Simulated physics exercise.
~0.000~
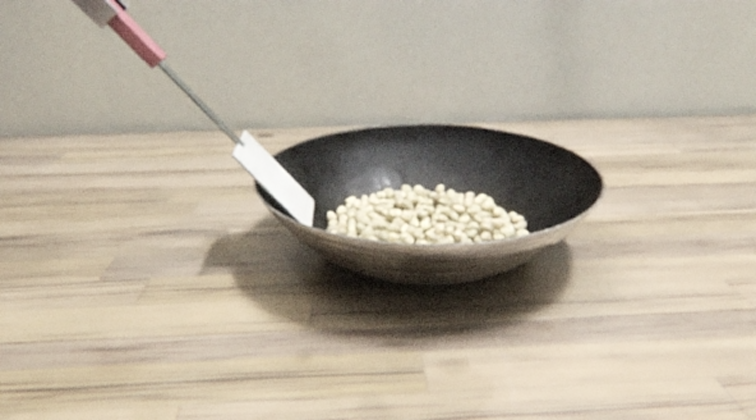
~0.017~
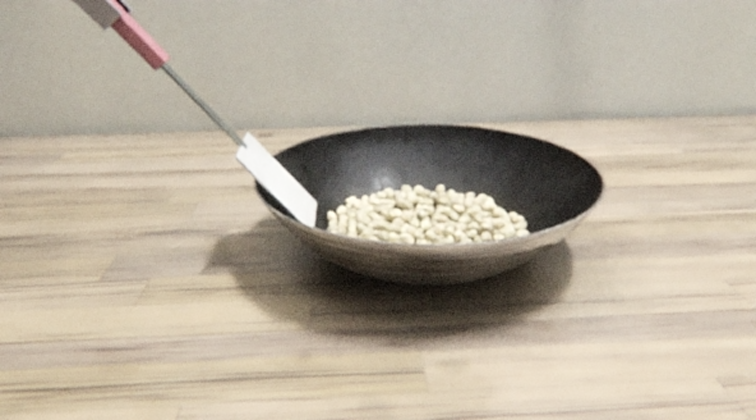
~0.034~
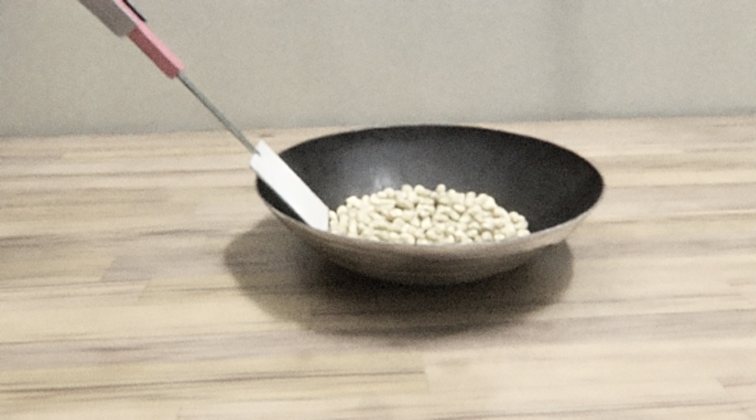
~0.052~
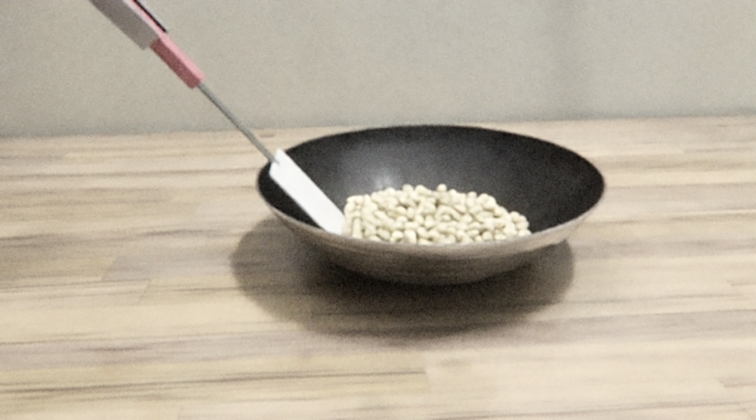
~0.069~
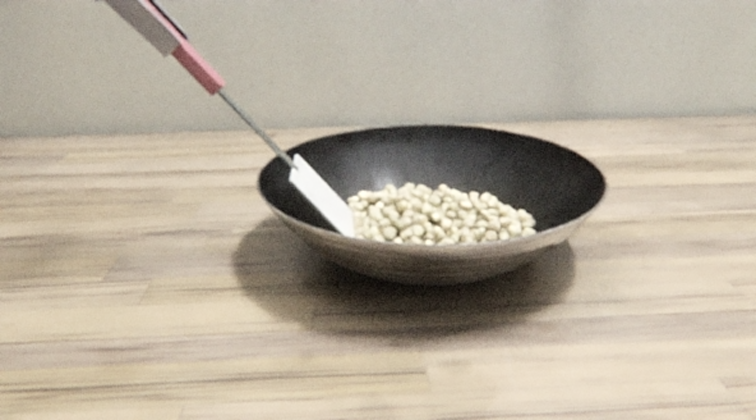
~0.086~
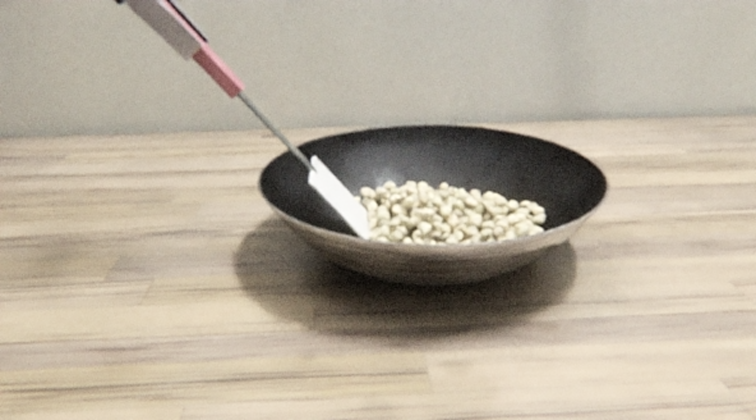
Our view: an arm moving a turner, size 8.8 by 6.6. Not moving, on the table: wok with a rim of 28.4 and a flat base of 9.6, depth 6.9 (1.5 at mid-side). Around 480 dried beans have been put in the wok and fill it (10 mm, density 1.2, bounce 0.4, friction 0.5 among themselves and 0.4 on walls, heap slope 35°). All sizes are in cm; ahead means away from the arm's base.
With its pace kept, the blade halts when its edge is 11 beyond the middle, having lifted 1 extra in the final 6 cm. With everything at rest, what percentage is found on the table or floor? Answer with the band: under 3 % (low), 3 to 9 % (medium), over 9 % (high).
High, over 9 %.
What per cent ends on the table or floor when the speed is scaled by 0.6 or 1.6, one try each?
Estimates, in order: 20 % and 40 %.
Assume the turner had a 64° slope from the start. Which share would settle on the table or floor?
That would leave close to 35 per cent on the table or floor.
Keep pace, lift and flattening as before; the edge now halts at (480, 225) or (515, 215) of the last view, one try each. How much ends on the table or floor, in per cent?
First try about 0 percent, second about 0 percent.
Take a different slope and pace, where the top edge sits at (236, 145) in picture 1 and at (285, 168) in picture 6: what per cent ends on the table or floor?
20 per cent.
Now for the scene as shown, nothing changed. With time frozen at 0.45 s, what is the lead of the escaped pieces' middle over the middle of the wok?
22 cm.
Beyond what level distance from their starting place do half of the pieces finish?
Somewhere around 4 centimetres, I'd say.
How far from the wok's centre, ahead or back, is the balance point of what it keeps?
Roughly 2.5 cm ahead of the centre.
After 0.15 s, sloping 51°, highest piece 5 above the table; 477 in the wok.
After 0.22 s, sloping 51°, highest piece 7 above the table; 477 in the wok.
After 0.45 s, sloping 51°, highest piece 13 above the table; 335 in the wok, 37 on the table or floor, 105 on the blade or in flight.
After 1.50 s, sloping 51°, highest piece 8 above the table; 335 in the wok, 142 on the table or floor.
At rest, 335 in the wok, 142 on the table or floor. That is 30 % on the table or floor.
